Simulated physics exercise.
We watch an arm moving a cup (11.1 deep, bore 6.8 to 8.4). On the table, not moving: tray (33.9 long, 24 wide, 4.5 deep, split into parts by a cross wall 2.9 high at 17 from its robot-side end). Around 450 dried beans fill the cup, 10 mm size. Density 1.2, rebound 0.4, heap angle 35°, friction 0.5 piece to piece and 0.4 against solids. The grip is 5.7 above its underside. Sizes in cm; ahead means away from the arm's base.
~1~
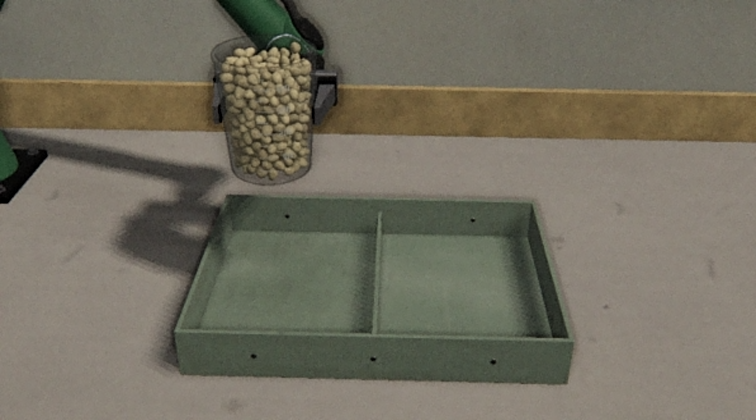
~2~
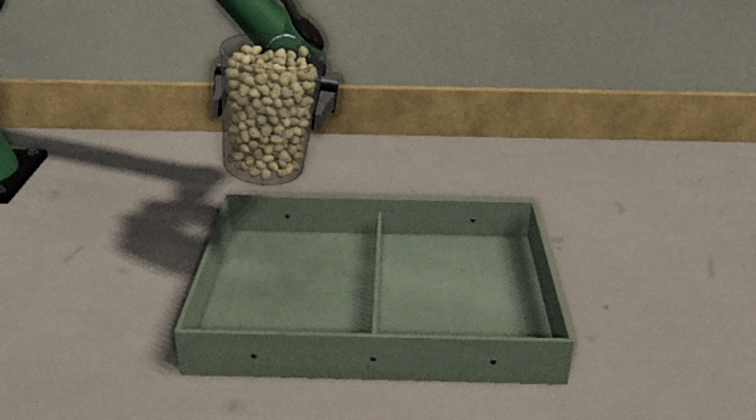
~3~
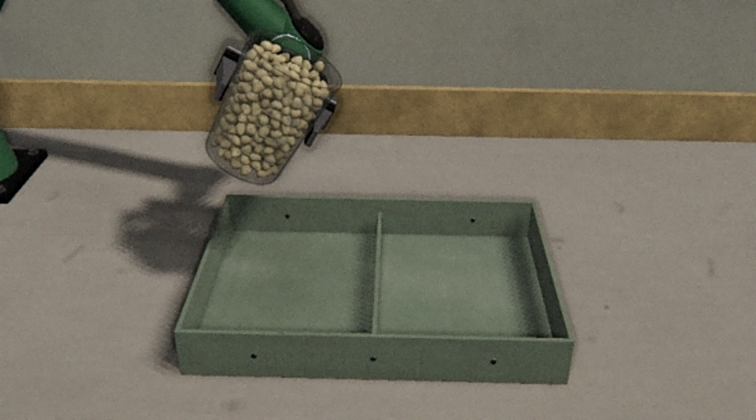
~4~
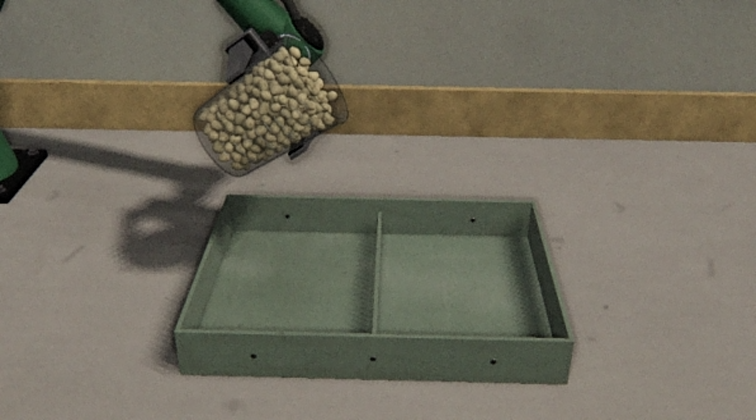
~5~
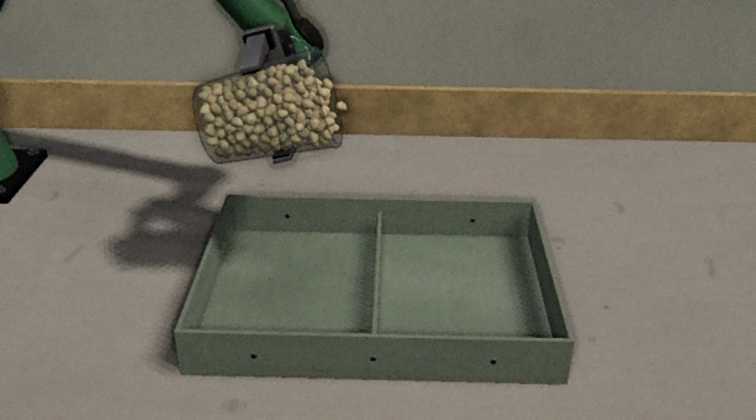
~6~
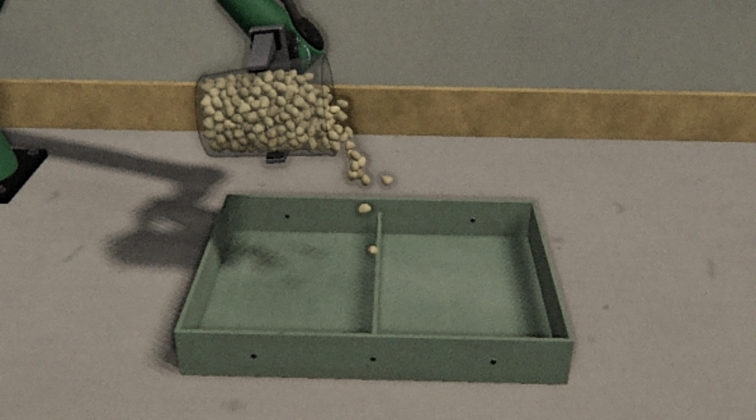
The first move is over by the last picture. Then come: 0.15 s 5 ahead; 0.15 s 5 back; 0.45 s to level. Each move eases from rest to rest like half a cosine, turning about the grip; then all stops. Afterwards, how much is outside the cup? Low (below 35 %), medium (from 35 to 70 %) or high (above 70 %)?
Outside the cup the share is medium, from 35 to 70 %.
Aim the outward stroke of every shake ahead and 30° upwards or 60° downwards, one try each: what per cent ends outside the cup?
Some 55 and 20 per cent.
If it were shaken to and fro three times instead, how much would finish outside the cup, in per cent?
It would be near 80 per cent.
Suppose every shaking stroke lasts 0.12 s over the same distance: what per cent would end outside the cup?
It would be near 65 per cent.
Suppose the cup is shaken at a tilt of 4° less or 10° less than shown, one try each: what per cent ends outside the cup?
About 40 and 30 per cent.
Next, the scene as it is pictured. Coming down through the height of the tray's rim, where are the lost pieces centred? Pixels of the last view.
Near (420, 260).
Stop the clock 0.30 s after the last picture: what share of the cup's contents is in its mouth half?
Some 65 per cent.
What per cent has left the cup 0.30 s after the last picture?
Some 40 per cent.
Then, 0.30 s later, tilted 83° forward, highest piece 22 above the table; 271 in the cup, 53 in the far-side part, 3 in the robot-side part, 119 in flight or on a rim.
Then, 0.60 s later, tilted 21° forward, highest piece 25 above the table; 239 in the cup, 167 in the far-side part, 38 in the robot-side part, 2 in flight or on a rim.
Then, 0.95 s later, level, highest piece 23 above the table; 239 in the cup, 168 in the far-side part, 39 in the robot-side part.
Then, 2.00 s later, level, highest piece 23 above the table; 239 in the cup, 168 in the far-side part, 39 in the robot-side part.
At rest, 239 in the cup, 168 in the far-side part, 39 in the robot-side part. That is 46 % outside the cup.
